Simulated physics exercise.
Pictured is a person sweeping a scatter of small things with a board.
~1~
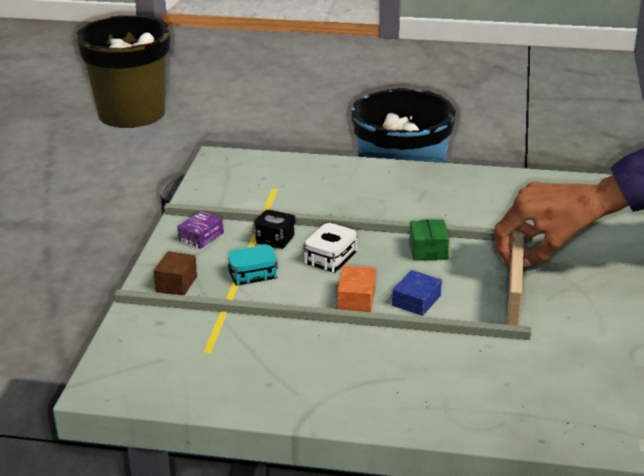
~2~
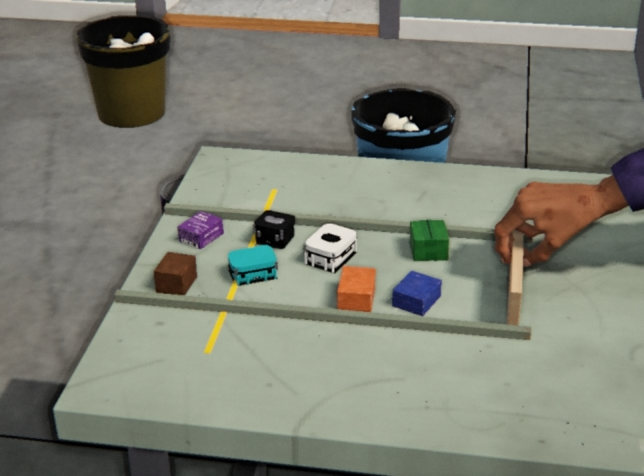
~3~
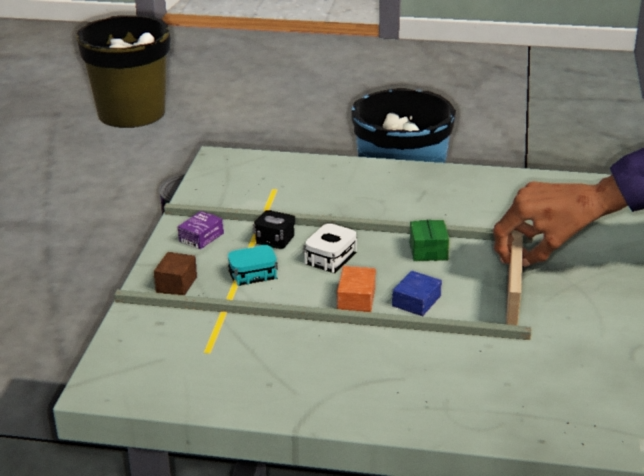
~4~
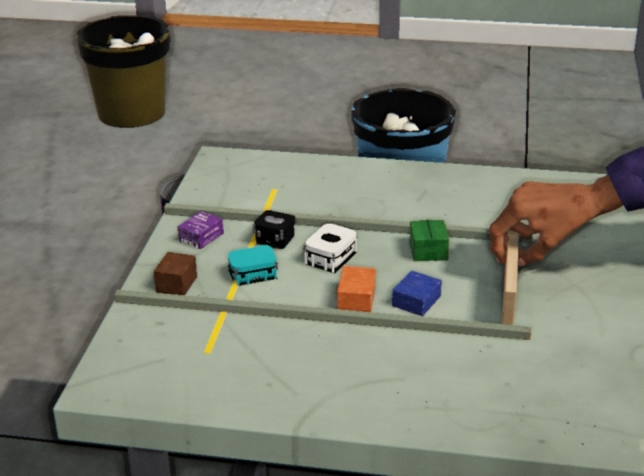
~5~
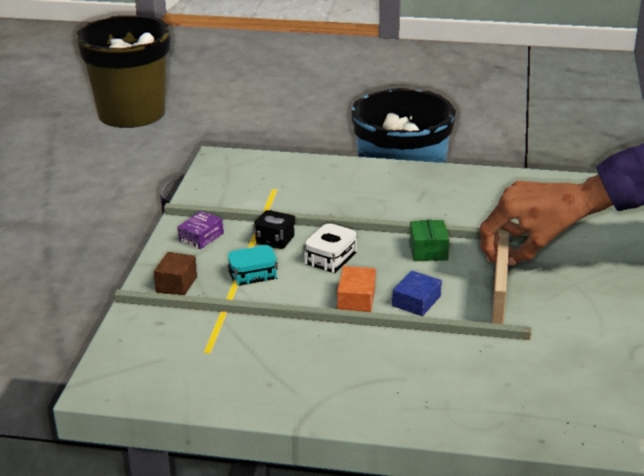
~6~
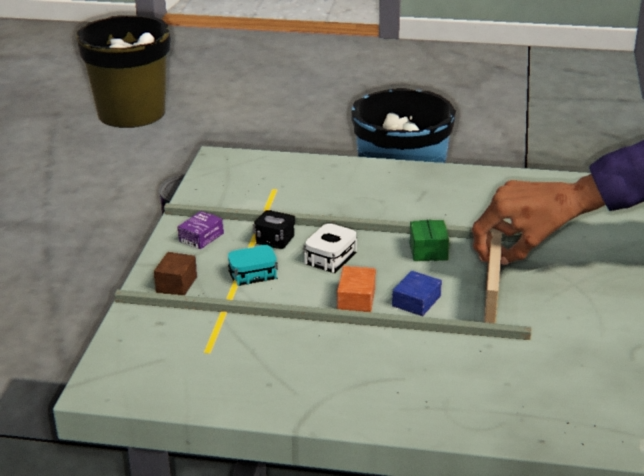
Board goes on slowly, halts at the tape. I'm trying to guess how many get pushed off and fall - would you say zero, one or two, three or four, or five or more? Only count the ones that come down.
I would say zero.
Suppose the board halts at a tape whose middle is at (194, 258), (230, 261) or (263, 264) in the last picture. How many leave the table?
Respectively, 3, 0 and 0.
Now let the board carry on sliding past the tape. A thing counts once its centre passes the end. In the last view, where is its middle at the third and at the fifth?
Pixels in order: Roughly (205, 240), roughly (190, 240).
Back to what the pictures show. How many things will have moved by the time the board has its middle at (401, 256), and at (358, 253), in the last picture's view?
Answer - first 3, then 4.
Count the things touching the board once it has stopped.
The figure is 3.
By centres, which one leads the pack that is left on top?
The purple box is foremost.
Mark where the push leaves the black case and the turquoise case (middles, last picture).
Black case: (202, 223); turquoise case: (180, 254).
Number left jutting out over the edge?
The number overhanging is 1.
A little later, none off yet; brown block at rest near (176, 274); purple box at rest near (201, 230); turquoise case at rest near (253, 266).
When it is over, the number that fall off is zero.
